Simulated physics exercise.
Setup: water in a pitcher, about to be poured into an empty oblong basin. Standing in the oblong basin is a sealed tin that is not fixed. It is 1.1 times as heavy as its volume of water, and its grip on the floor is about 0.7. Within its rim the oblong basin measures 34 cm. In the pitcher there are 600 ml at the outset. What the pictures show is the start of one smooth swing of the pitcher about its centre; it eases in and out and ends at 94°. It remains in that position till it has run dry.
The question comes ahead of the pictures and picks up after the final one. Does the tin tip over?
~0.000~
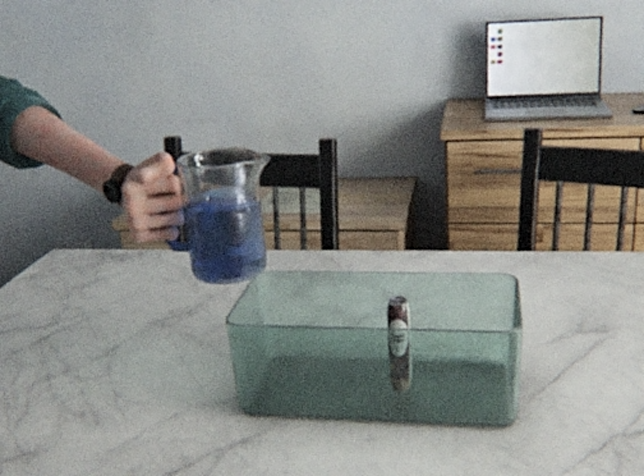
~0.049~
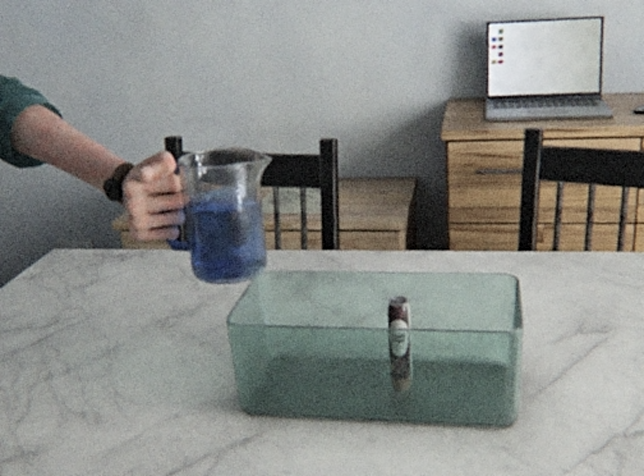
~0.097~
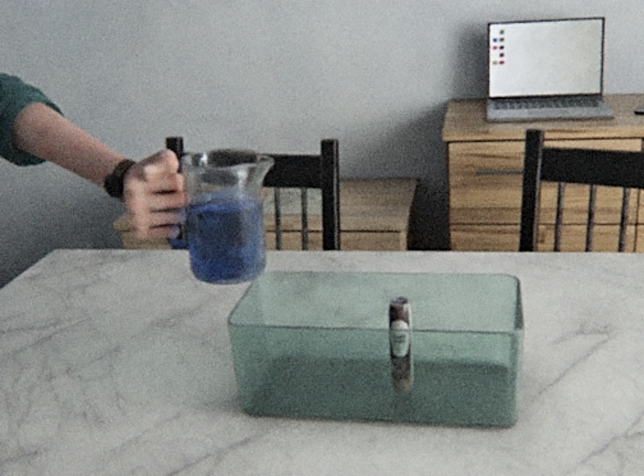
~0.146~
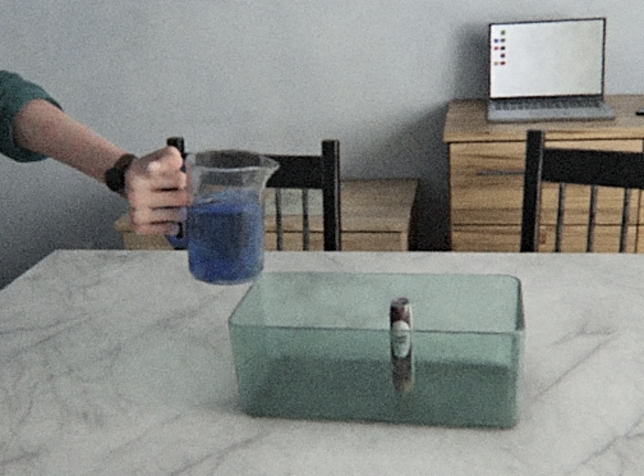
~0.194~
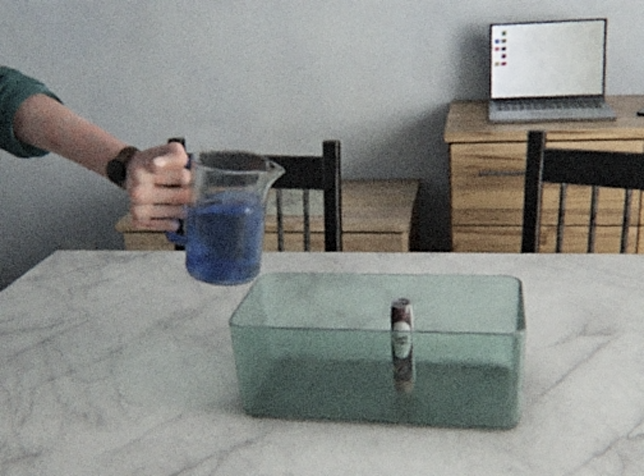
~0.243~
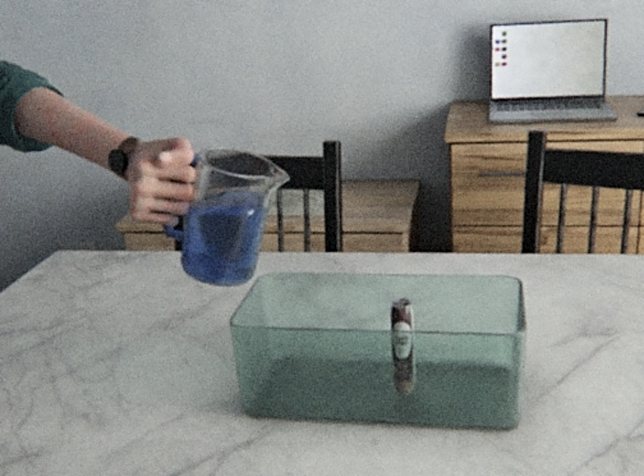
No, it stays on its base.
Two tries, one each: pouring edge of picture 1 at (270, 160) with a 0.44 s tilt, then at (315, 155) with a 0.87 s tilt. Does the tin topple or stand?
Run one: It does not tip. Run two: It tumbles.
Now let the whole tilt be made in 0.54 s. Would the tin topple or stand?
It stays steady, then.
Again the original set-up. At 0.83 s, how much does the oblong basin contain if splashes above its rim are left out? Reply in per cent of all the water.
Near 26 in a hundred.
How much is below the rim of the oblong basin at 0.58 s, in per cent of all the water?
I'd put it near 0 percent.
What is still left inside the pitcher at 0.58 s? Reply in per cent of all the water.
Some 96 % of it is still there.
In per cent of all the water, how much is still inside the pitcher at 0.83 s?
I'd say some 58 per cent remains.
Then, 0.58 s in, the tilt is 71° and 96 per cent is still to pour; the tin stands where it began.
Then, 0.83 s in, the tilt is 93° and 58 per cent is still to pour; the tin stands where it began.
Then, 1.09 s in, the tilt is 94° and 22 per cent is still to pour; the tin stands where it began.
Then, 1.37 s in, the tilt is 94° and 8 per cent is still to pour; the tin stands where it began.
Finally, the tin stands where it began.
